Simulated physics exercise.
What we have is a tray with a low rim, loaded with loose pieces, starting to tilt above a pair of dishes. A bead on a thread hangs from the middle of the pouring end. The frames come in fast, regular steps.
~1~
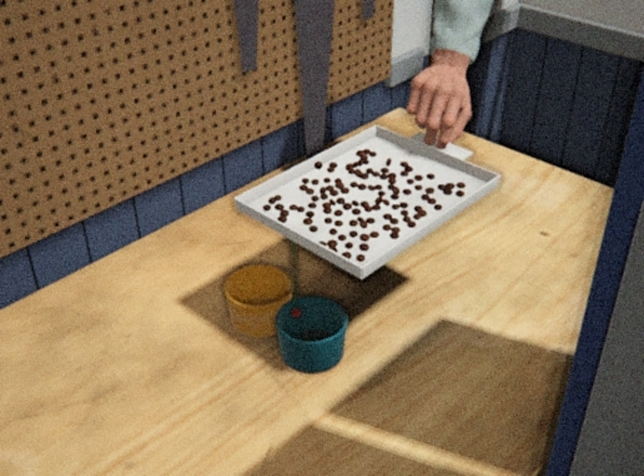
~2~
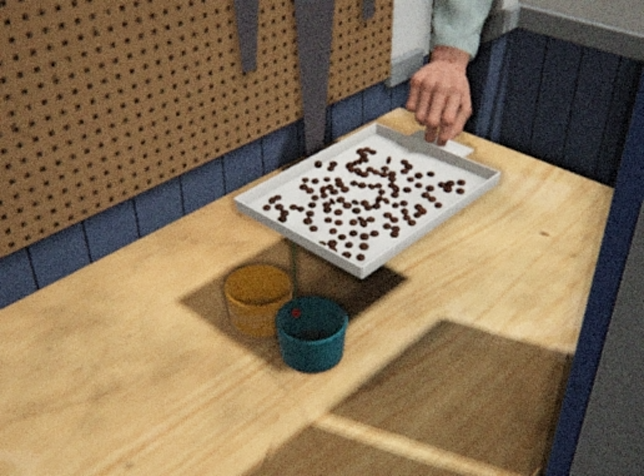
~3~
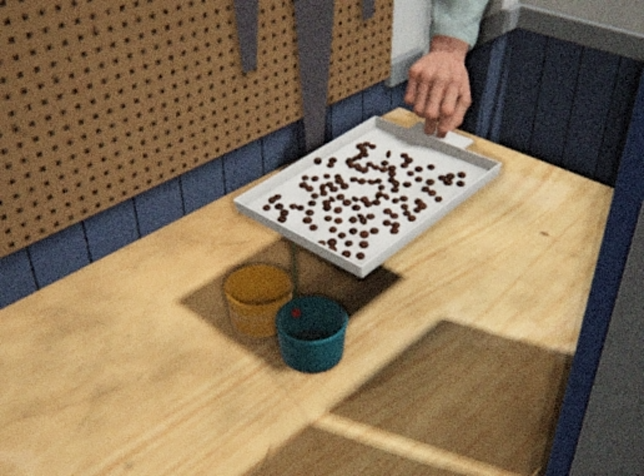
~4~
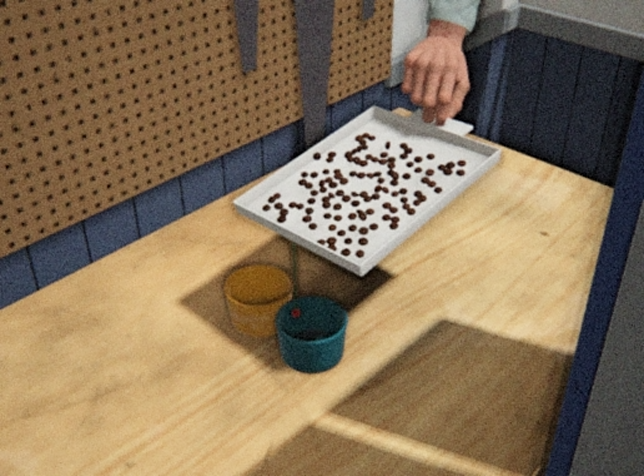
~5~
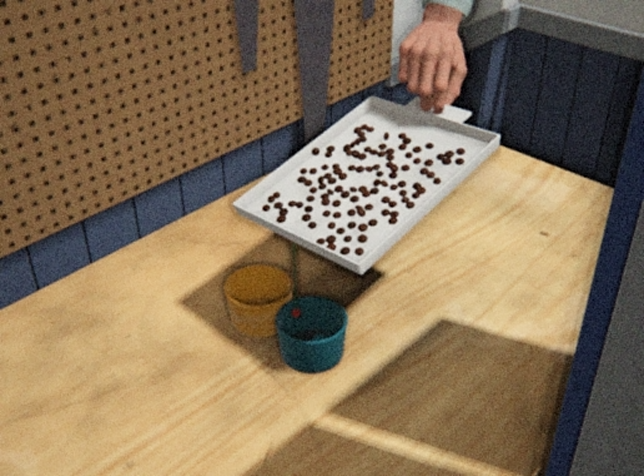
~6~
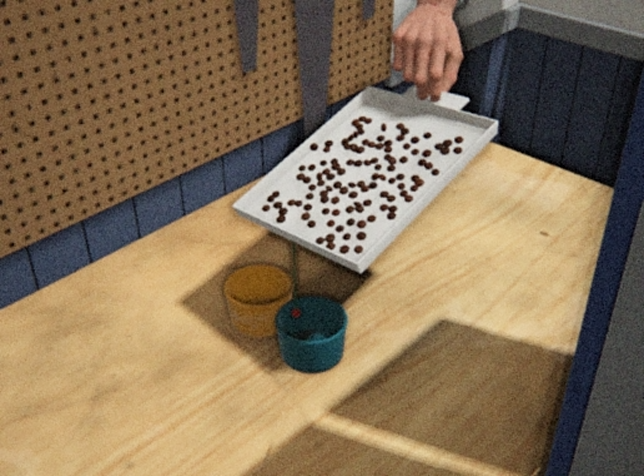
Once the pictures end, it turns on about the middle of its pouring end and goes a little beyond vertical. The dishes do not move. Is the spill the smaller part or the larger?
In the dishes lies only the smaller part of it.
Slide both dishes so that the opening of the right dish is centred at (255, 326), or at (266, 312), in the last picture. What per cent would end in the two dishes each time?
Roughly 70 per cent, and 50 per cent.
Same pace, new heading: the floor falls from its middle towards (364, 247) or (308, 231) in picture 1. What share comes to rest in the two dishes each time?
Roughly 0 per cent, and 0 per cent.
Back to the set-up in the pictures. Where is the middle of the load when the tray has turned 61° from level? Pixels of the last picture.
Near (284, 202).
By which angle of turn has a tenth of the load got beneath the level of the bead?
Around 100° of tilt.
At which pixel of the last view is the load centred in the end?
Around (241, 348).
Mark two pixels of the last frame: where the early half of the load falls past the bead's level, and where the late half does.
First near (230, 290), later near (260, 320).
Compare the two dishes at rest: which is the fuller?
It is left.
Soon, tray tipped steeply; all on the tray.
A while on, tray tipped past a quarter turn; most on the tray; a stray few in the left dish; a small part outside both; a stray few in the air.
Towards the end, tray tipped past a quarter turn; about a quarter in the left dish; most outside both.
Finally, tray tipped past a quarter turn; none in the right dish; about a quarter in the left dish; most outside both.
